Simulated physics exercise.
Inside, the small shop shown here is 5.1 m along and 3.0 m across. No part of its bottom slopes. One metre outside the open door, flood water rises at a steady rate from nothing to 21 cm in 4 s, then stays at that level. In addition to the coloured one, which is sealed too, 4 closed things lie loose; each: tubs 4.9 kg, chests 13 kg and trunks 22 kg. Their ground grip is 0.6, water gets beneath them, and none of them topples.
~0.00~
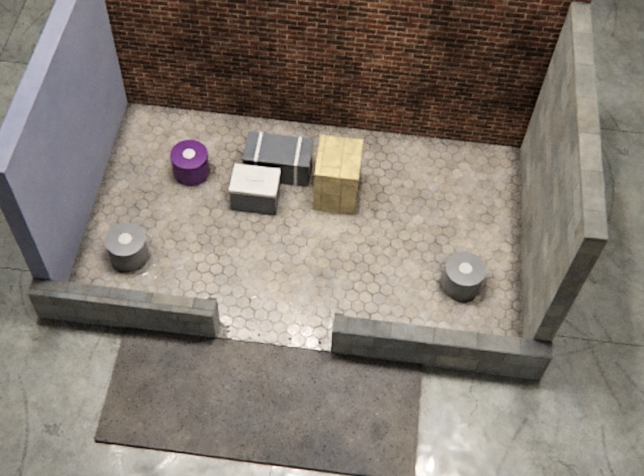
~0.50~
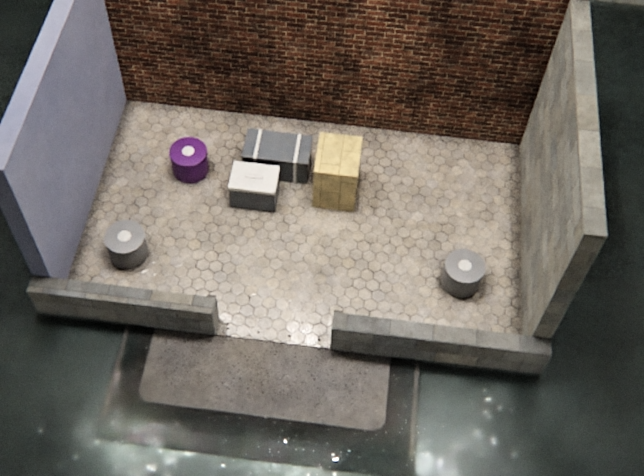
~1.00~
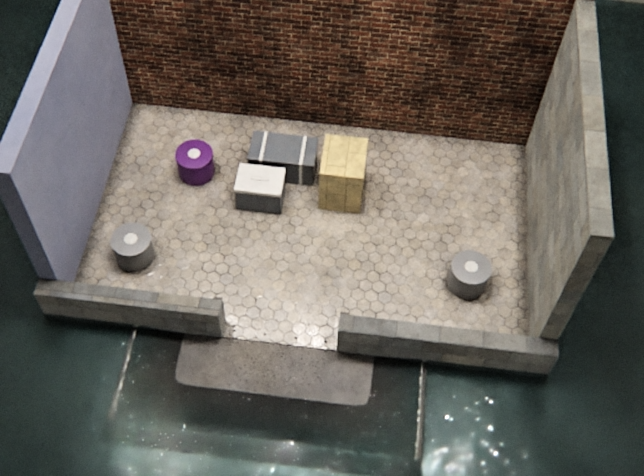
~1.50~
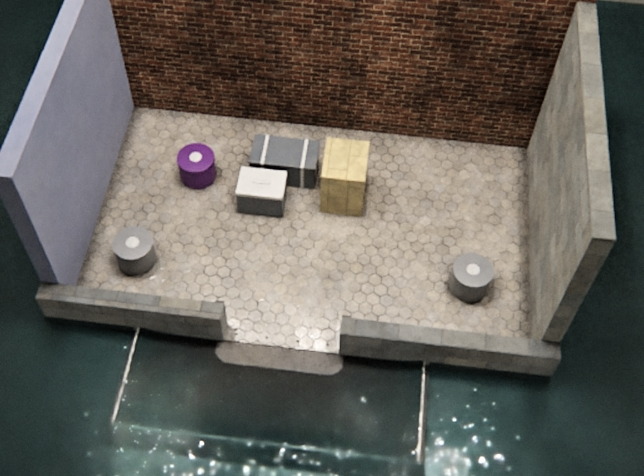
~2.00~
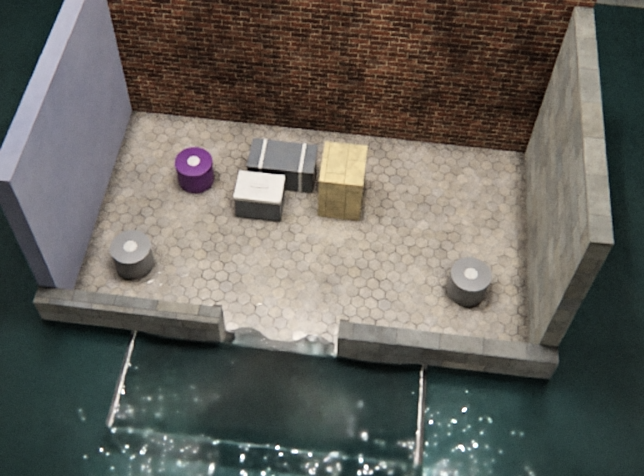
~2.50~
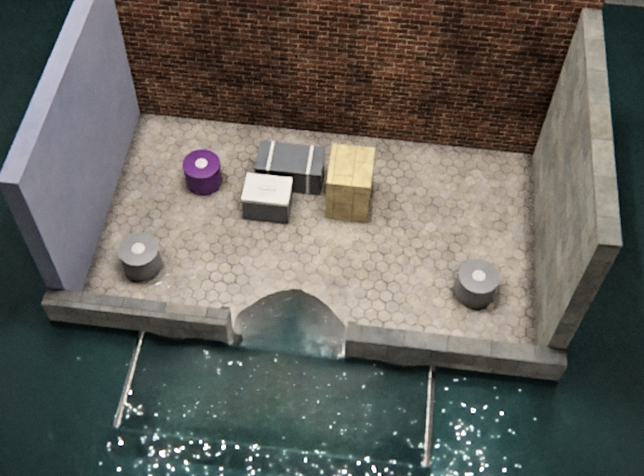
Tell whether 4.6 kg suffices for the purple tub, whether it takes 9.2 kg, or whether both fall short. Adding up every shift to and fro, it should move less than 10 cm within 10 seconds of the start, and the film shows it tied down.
Both fall short.
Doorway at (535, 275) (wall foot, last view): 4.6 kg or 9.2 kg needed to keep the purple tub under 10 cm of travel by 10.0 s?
If so, both fall short.
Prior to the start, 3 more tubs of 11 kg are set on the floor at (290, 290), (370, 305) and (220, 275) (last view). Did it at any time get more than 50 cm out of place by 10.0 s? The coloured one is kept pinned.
Above the mark, below the mark, below the mark.
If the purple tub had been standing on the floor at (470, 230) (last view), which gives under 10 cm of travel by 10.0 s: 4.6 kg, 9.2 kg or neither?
Neither is enough.
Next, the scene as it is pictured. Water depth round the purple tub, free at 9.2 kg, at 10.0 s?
Depth: Approx. 8 cm.
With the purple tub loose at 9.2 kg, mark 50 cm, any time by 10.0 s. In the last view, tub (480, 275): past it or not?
Result: Limit not reached.
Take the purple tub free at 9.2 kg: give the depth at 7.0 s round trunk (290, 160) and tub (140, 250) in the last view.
Around 6 cm and 1 cm.
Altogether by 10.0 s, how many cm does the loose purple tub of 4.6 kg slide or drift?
200 cm, roughly.
After 3.5 s the purple tub would be 0 cm from its start with 4.6 kg and 0 cm from its start with 9.2 kg; 0 cm of water round it then.
After 4.5 s the purple tub would be 0 cm from its start with 4.6 kg and 0 cm from its start with 9.2 kg; 1 cm of water round it then.
After 7.0 s the purple tub would be 112 cm from its start with 4.6 kg and 75 cm from its start with 9.2 kg; 7 cm of water round it then.
After 10.0 s the purple tub would be 82 cm from its start with 4.6 kg and 112 cm from its start with 9.2 kg; 8 cm of water round it then.
